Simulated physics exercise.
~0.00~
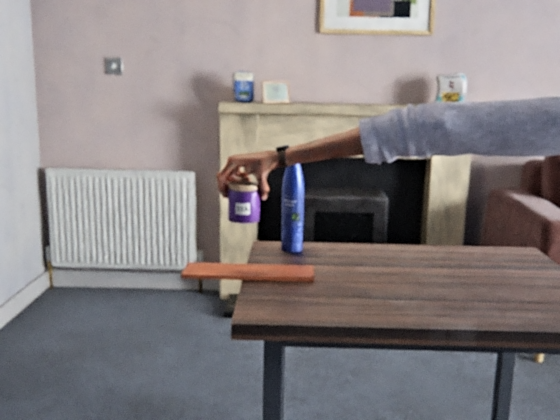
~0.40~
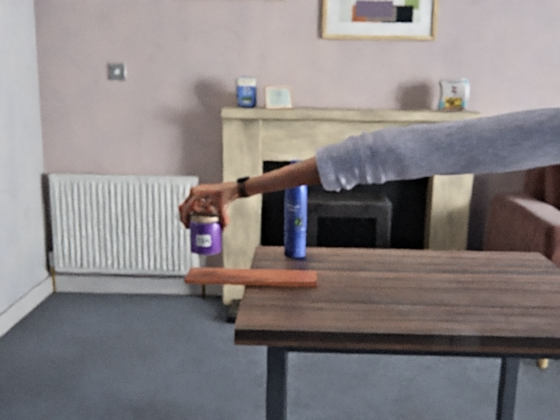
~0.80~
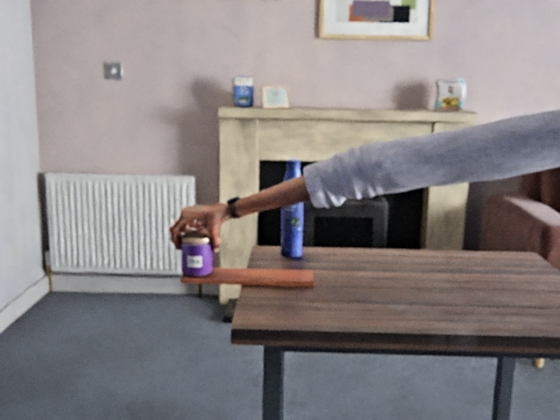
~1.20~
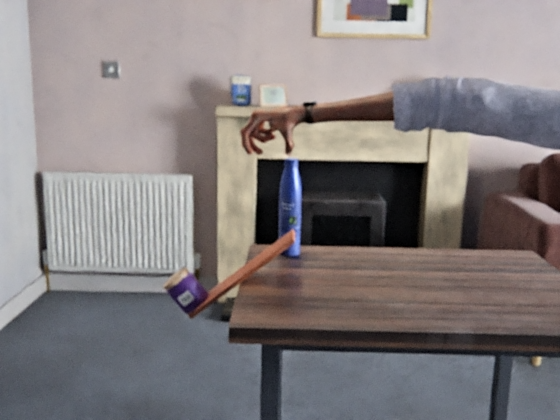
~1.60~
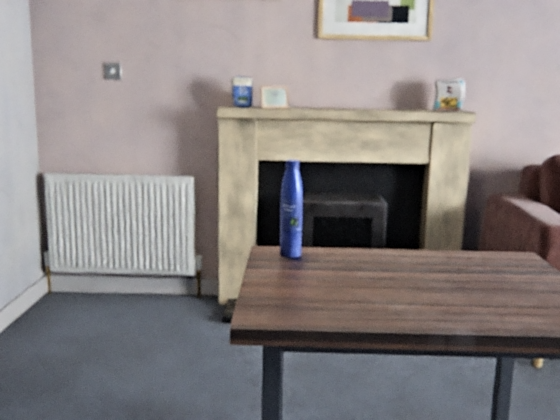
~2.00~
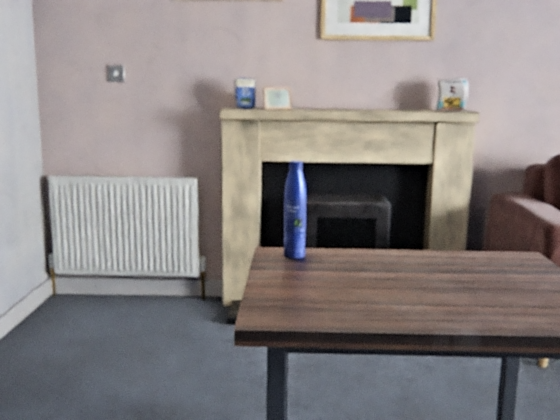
A hand sets a purple jar on an overhanging orange board, and both tip off the table.
